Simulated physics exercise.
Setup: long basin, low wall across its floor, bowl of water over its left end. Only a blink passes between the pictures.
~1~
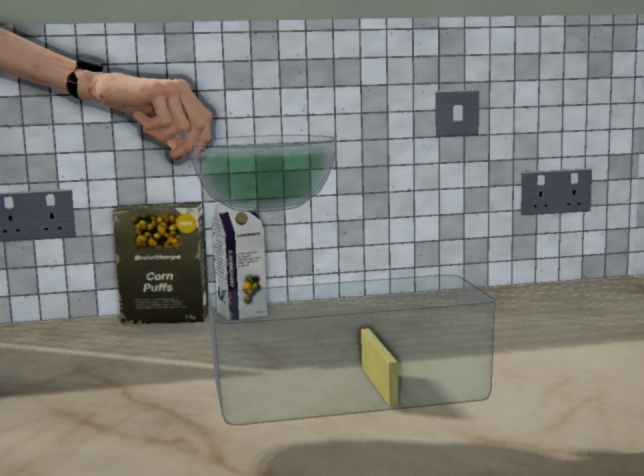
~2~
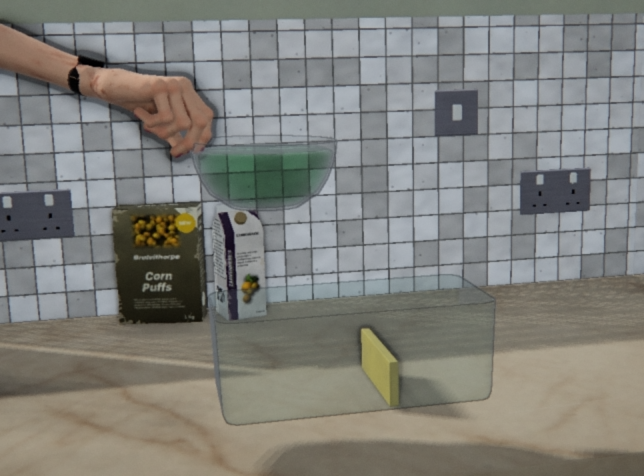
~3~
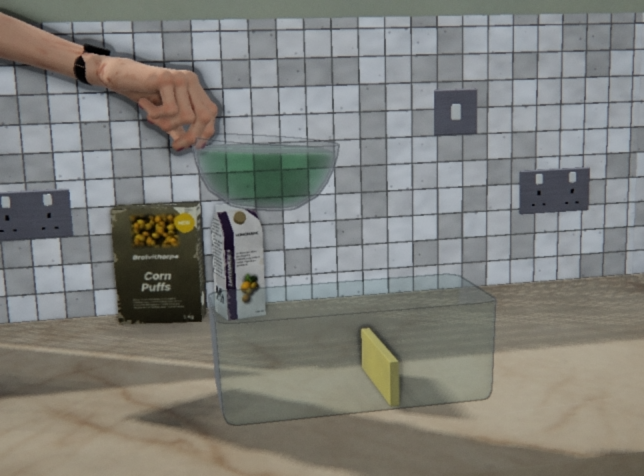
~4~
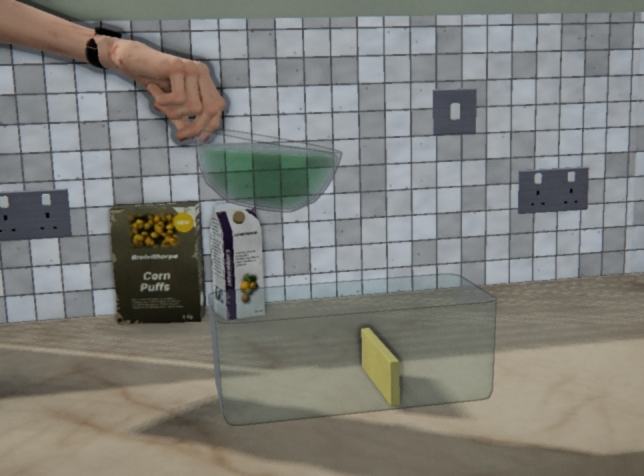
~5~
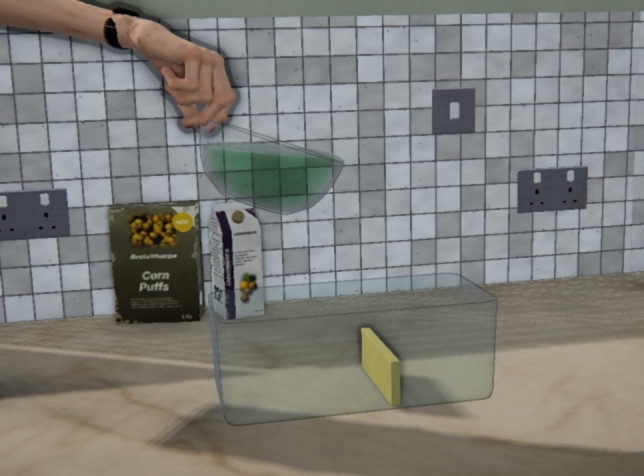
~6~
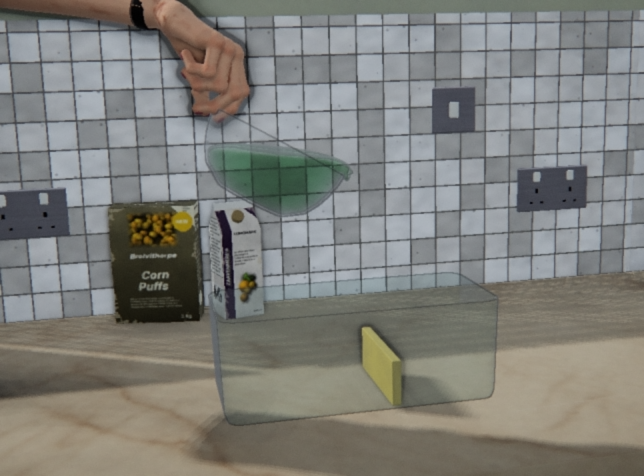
In the video, a hand tilts a clear bowl of green liquid to the right above the left end of a long transparent basin containing a low yellow wall, and a little liquid begins passing over the bowl's right edge.
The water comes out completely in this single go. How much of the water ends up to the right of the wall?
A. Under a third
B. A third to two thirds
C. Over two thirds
A third to two thirds.
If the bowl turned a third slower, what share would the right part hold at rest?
Near 65 parts in a hundred.
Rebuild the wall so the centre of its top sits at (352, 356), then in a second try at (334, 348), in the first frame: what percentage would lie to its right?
Note: Roughly 75 % in case one, 85 % in case two.
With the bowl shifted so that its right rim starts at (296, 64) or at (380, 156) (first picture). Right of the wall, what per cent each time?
Close to 35 in a hundred, then close to 75 in a hundred.
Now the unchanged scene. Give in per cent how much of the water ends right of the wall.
It comes to some 45 per cent.
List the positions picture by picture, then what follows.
The first frame shows tilt 0°; pouring edge (334, 139); surface from (193, 153) to (331, 148); the long basin's rim runs from (212, 309) to (476, 289); the wall's top is at (378, 346).
The second frame shows tilt 1°; pouring edge (335, 141); surface from (193, 152) to (332, 148).
The third frame shows tilt 5°; pouring edge (337, 145); surface from (195, 150) to (333, 151).
The fourth frame shows tilt 12°; pouring edge (339, 153); surface from (199, 147) to (336, 153).
The fifth frame shows tilt 20°; pouring edge (341, 164); surface from (202, 147) to (338, 159); 1 per cent is over the edge.
The sixth frame shows tilt 30°; pouring edge (342, 176); surface from (207, 148) to (337, 167); 6 per cent is over the edge.
A moment on, the bowl is tipped on its side and 21 per cent is still to pour, 2 is left of the wall and 26 right of it.
Next, the bowl is tipped on its side and 2 per cent is still to pour, 28 is left of the wall and 51 right of it.
Then the bowl is tipped on its side and 0 per cent is still to pour, 42 is left of the wall and 45 right of it.
Later the bowl is tipped on its side and 0 per cent is still to pour, 46 is left of the wall and 48 right of it.
In the end 47 per cent lies left of the wall, 46 right of it and 6 outside.
